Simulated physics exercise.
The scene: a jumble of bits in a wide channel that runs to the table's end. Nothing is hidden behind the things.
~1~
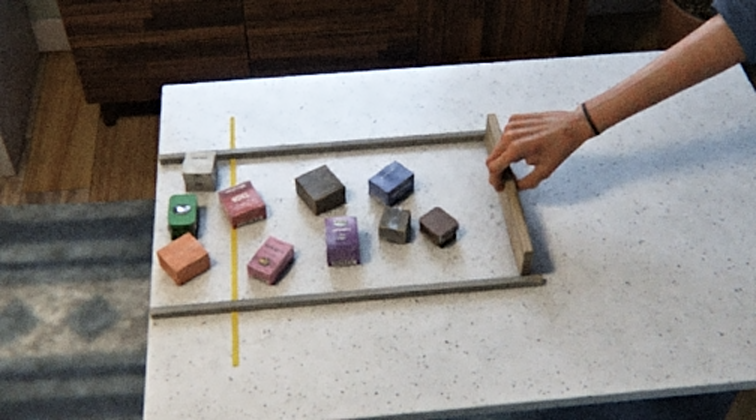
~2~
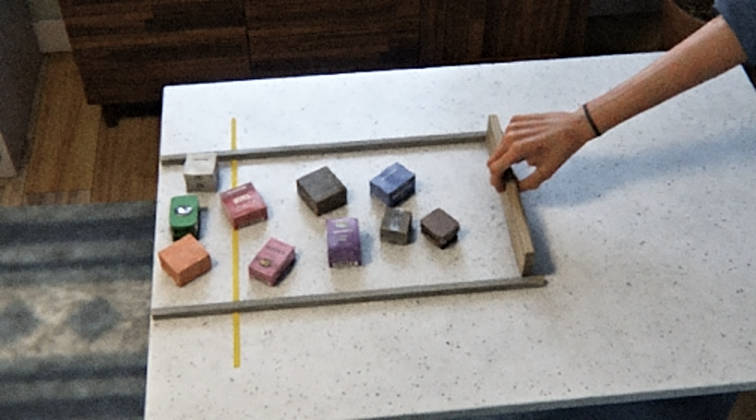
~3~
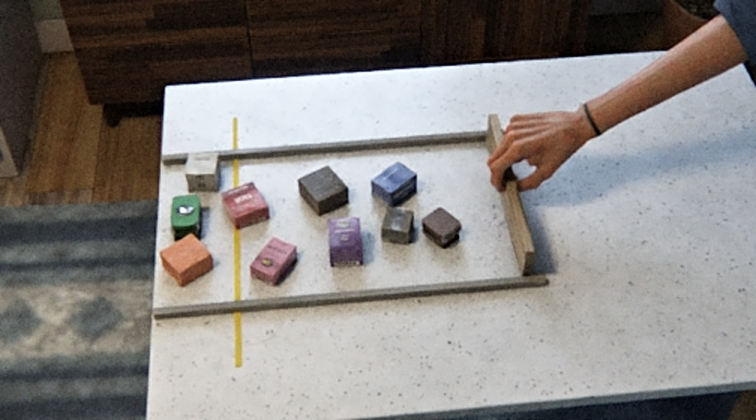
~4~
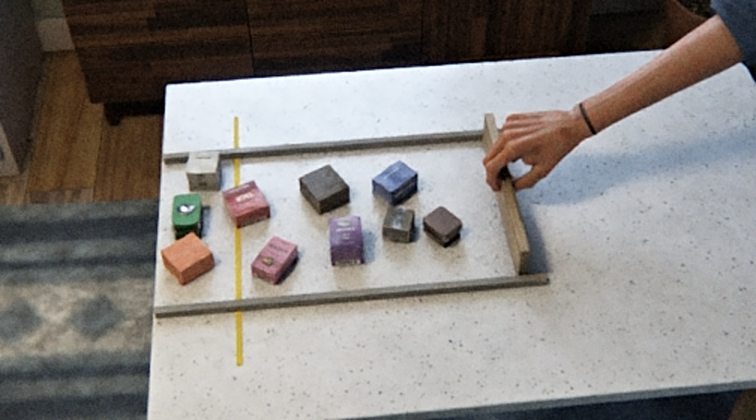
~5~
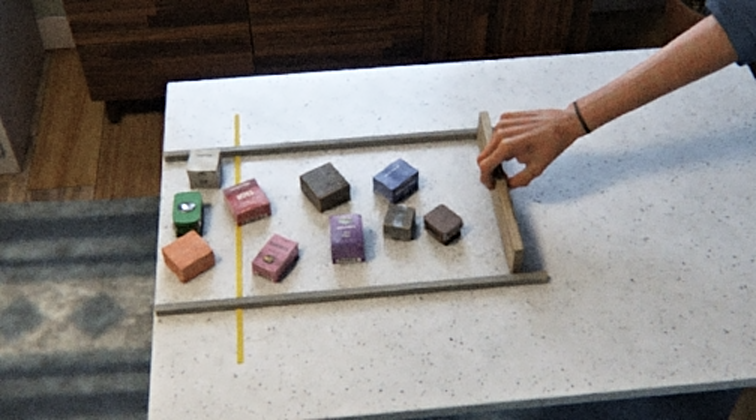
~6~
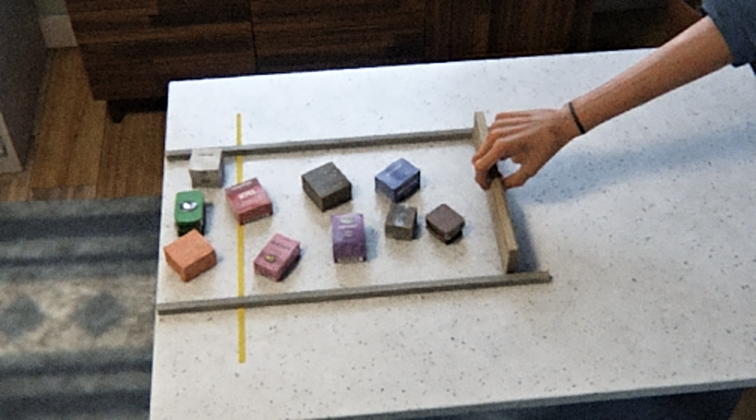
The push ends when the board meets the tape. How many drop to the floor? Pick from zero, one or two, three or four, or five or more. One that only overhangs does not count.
The number that fall off is one or two.
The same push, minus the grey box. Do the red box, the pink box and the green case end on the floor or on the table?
The red box tumbles off, the pink box holds on, the green case falls.
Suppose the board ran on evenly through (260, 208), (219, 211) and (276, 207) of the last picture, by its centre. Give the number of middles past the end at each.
In that order 1, 4 and 1.
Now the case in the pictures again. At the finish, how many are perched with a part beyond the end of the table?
It comes to 2.
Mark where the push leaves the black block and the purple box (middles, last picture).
The black block at (192, 200), the purple box at (218, 266).
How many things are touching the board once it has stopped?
In contact: 3.
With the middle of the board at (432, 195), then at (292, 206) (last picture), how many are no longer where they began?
By then 2, and 8.
A little later, none off yet; green case at rest near (190, 214); orange block at rest near (190, 255); white box at rest near (207, 168).
Next, none off yet; green case shifted about its own width near (159, 217); orange block at rest near (190, 255); white box at rest near (207, 168).
When it is over, the number that fall off is one or two; down, red box and green case.
